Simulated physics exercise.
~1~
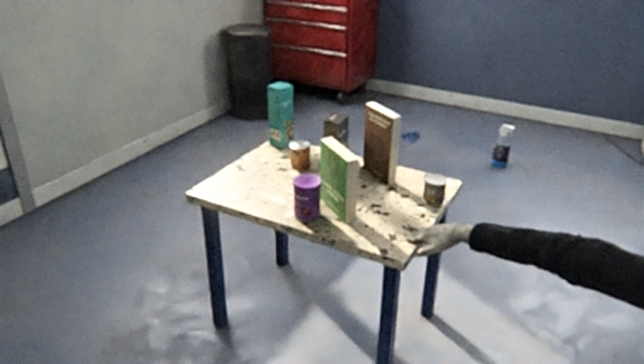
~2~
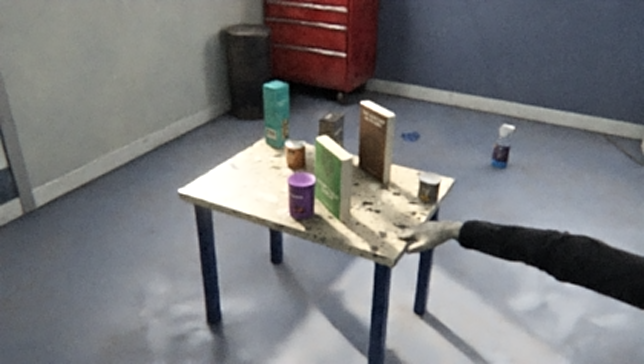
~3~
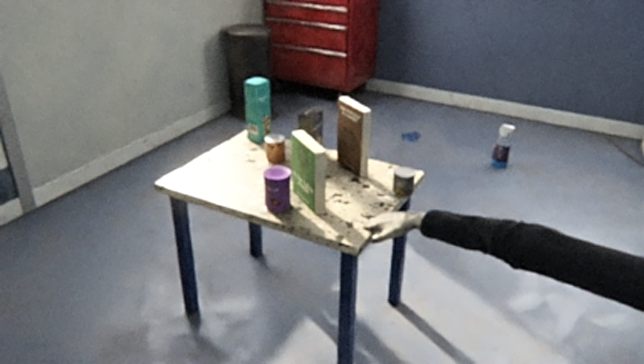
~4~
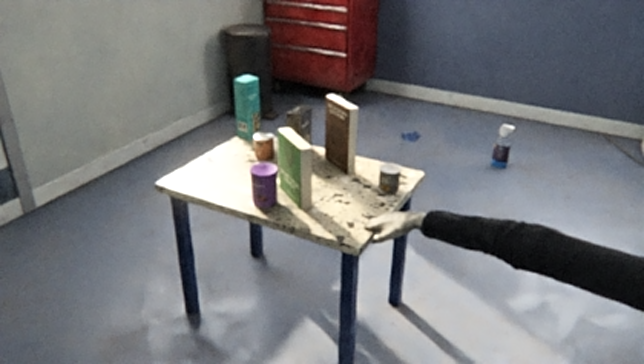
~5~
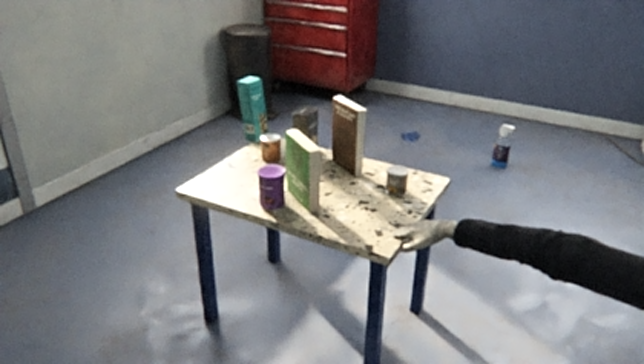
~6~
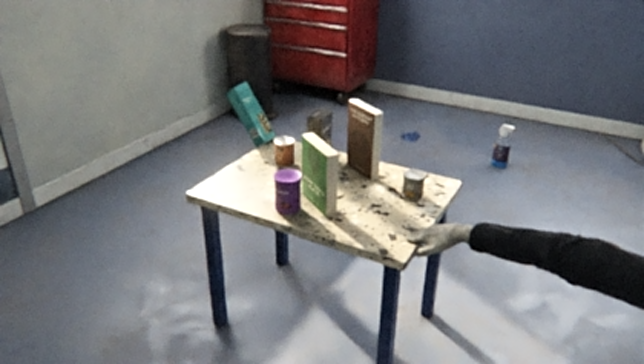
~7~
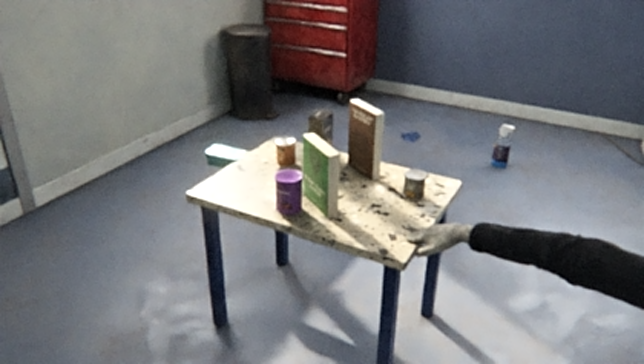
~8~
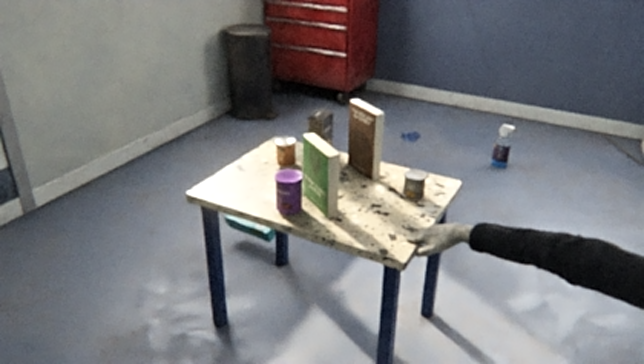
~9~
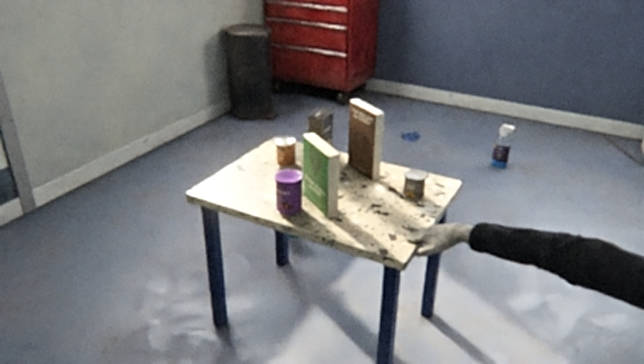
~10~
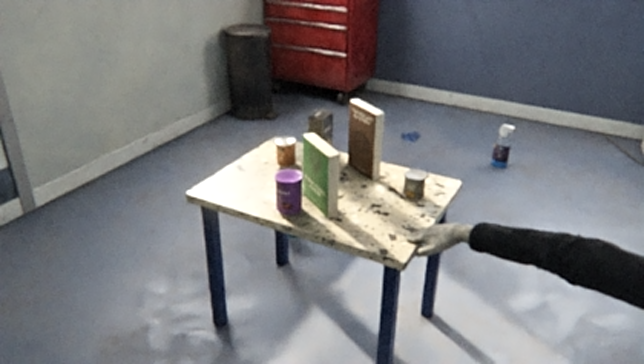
A dark-sleeved arm at the right grips the corner of a small blue-legged table with a pale, stained top, seen from slightly above in a grey-floored room. On it stand a turquoise carton at the back left, a purple tin, green and brown books, and smaller containers, with red drawers and a dark bin behind. The hand moves the table left, then back right. The turquoise carton tips over the back left edge, falls to the floor and disappears from view. The other items remain on the still table, both books upright, the hand at its corner.
